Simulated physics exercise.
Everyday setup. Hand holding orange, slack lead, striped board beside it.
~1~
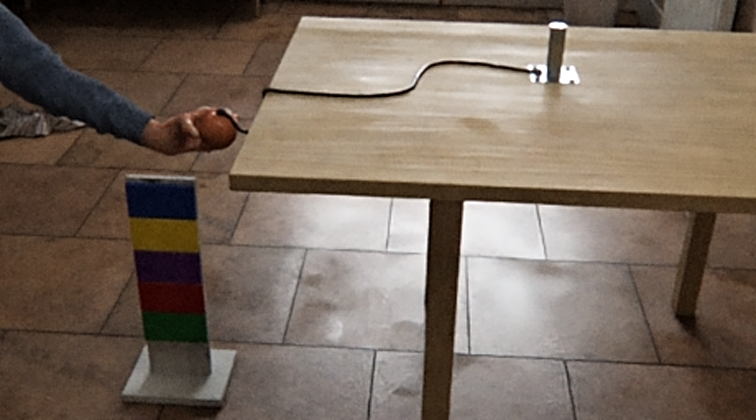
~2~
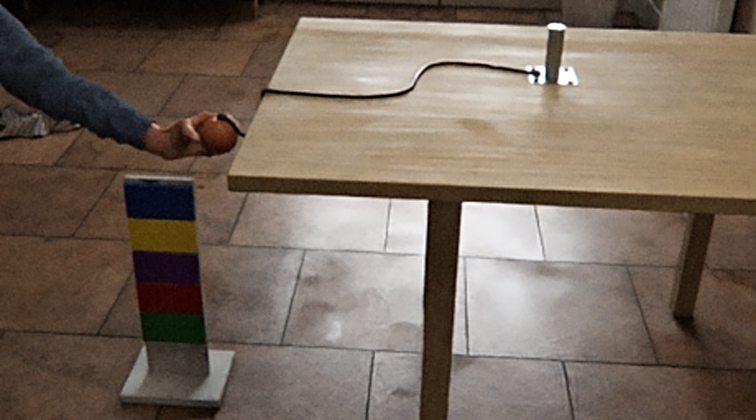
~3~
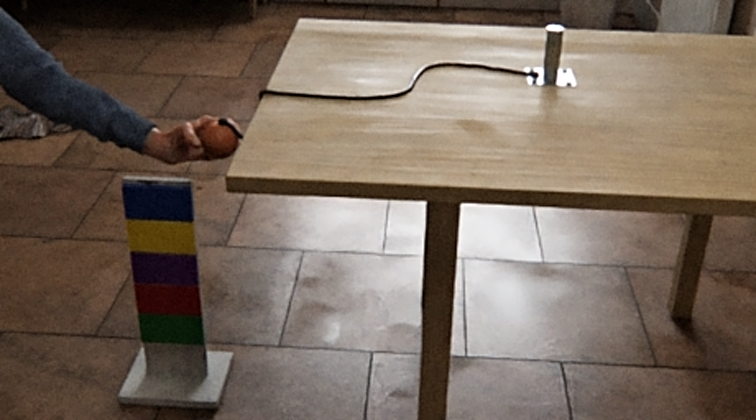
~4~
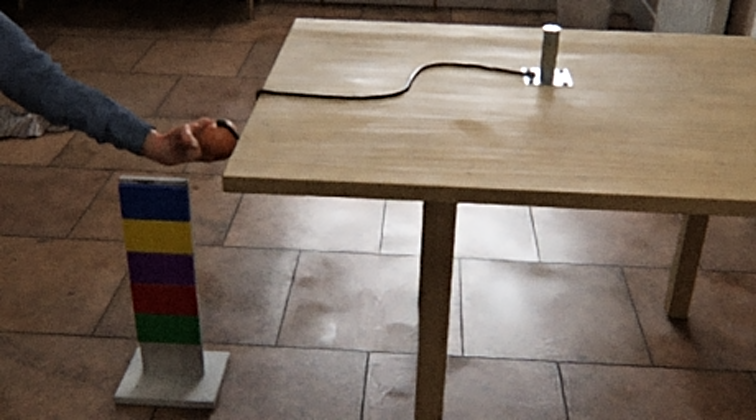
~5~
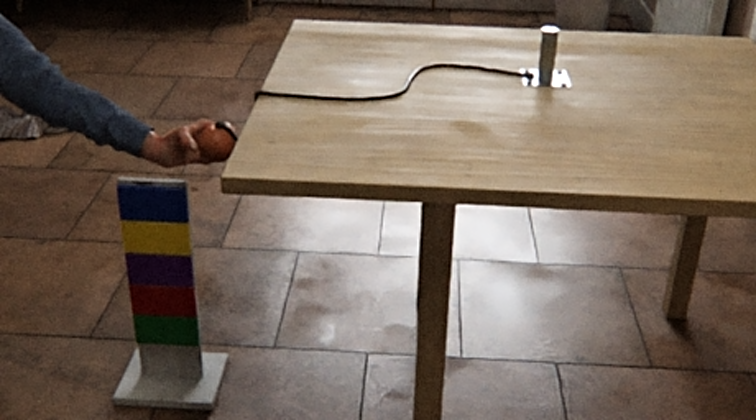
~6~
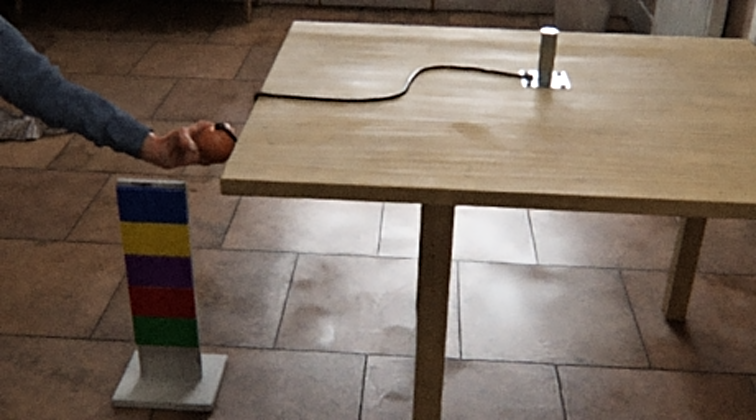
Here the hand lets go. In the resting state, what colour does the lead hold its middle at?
Its middle is held at yellow.
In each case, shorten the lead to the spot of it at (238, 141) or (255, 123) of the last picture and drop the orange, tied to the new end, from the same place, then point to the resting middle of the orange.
In turn, around (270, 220) and around (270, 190).
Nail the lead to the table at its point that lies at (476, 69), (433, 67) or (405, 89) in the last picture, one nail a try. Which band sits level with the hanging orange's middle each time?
Try by try: Yellow, then yellow, then blue.
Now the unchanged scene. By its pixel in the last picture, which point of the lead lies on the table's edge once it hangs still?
(325, 99).
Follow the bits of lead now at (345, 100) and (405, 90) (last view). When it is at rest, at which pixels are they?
(281, 79) for the first, (351, 79) for the second.
Soon after, orange near (248, 225); level with yellow.
After that, orange near (286, 223); level with yellow.
And then, orange near (286, 236); level with yellow.
In the end, orange near (261, 237); level with yellow. Its middle rests at the yellow band.
